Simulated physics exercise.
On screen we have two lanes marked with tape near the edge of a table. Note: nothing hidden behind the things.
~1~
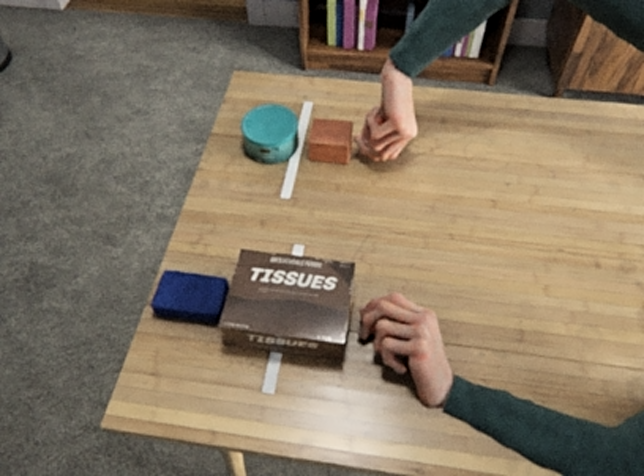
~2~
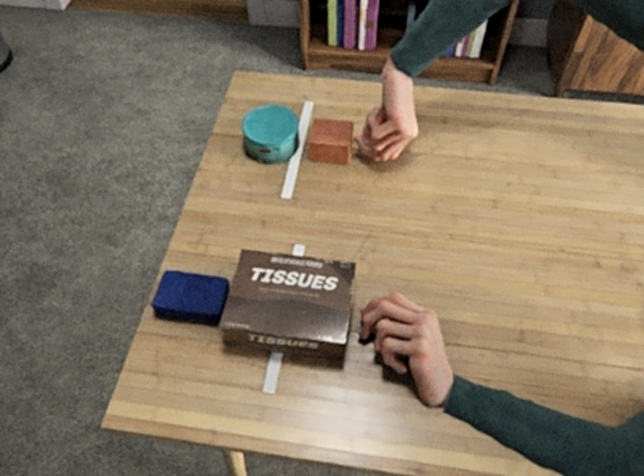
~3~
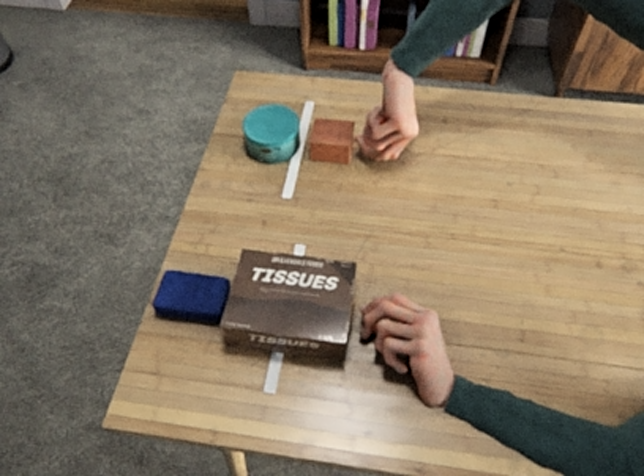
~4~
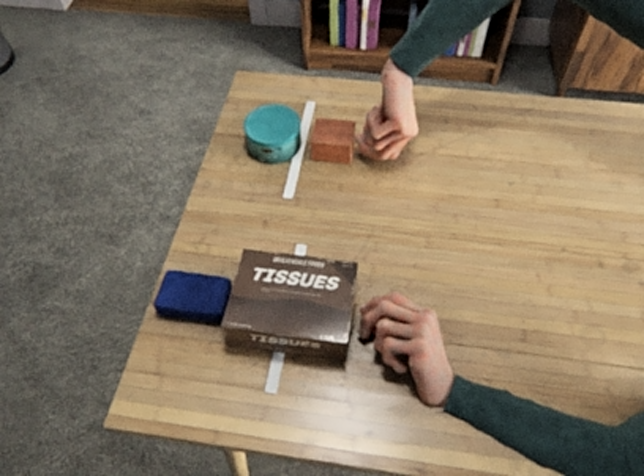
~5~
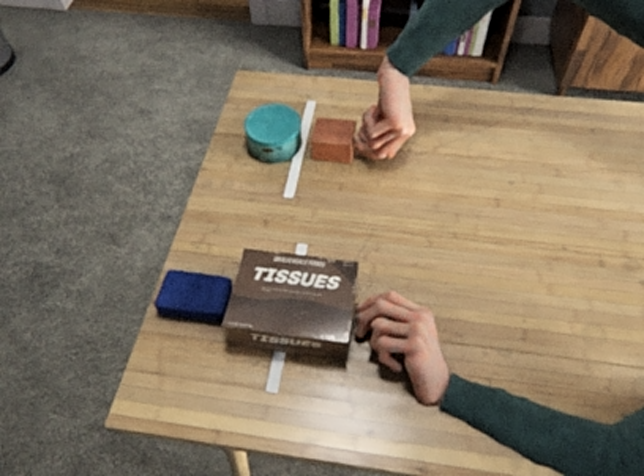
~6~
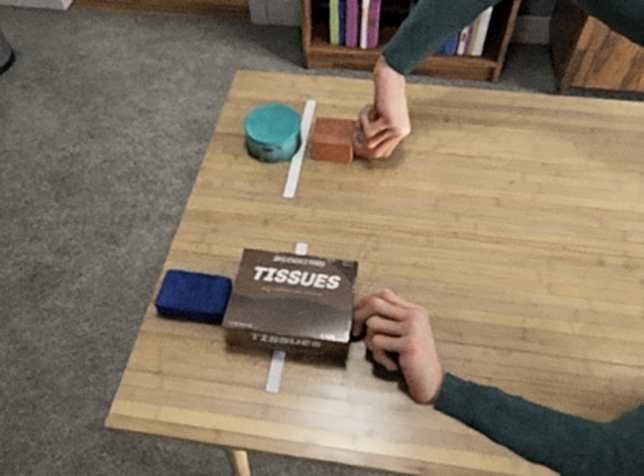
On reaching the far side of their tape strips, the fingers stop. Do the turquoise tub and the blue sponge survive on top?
My prediction: I'd say the turquoise tub keeps to the tabletop; I'd say the blue sponge goes off the tabletop.
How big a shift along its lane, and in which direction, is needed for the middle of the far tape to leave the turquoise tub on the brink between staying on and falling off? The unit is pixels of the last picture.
It's about 20 pixels to the left.
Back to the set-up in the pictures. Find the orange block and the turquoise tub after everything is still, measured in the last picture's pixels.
The first finishes at (276, 134), while the second finishes at (229, 129).
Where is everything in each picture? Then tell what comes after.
The first picture shows turquoise tub (271, 134); blue sponge (191, 296); orange block (331, 141).
The second picture shows blue sponge (192, 296); brown box (291, 304).
The third picture shows turquoise tub (272, 134); orange block (332, 141).
The fourth picture shows blue sponge (194, 296); brown box (293, 304).
The fifth picture shows turquoise tub (274, 133); orange block (334, 140).
The sixth picture shows turquoise tub (274, 133); blue sponge (195, 295); brown box (294, 303).
Then, 0.92 s on from there, turquoise tub displaced about its own width near (230, 129); blue sponge turned 53° from its first pose near (136, 296).
Then, 1.14 s on from there, turquoise tub displaced about its own width near (229, 129); blue sponge on its way down near (173, 382).
In the end, the turquoise tub remains on top, near (229, 129); the blue sponge falls off the table.
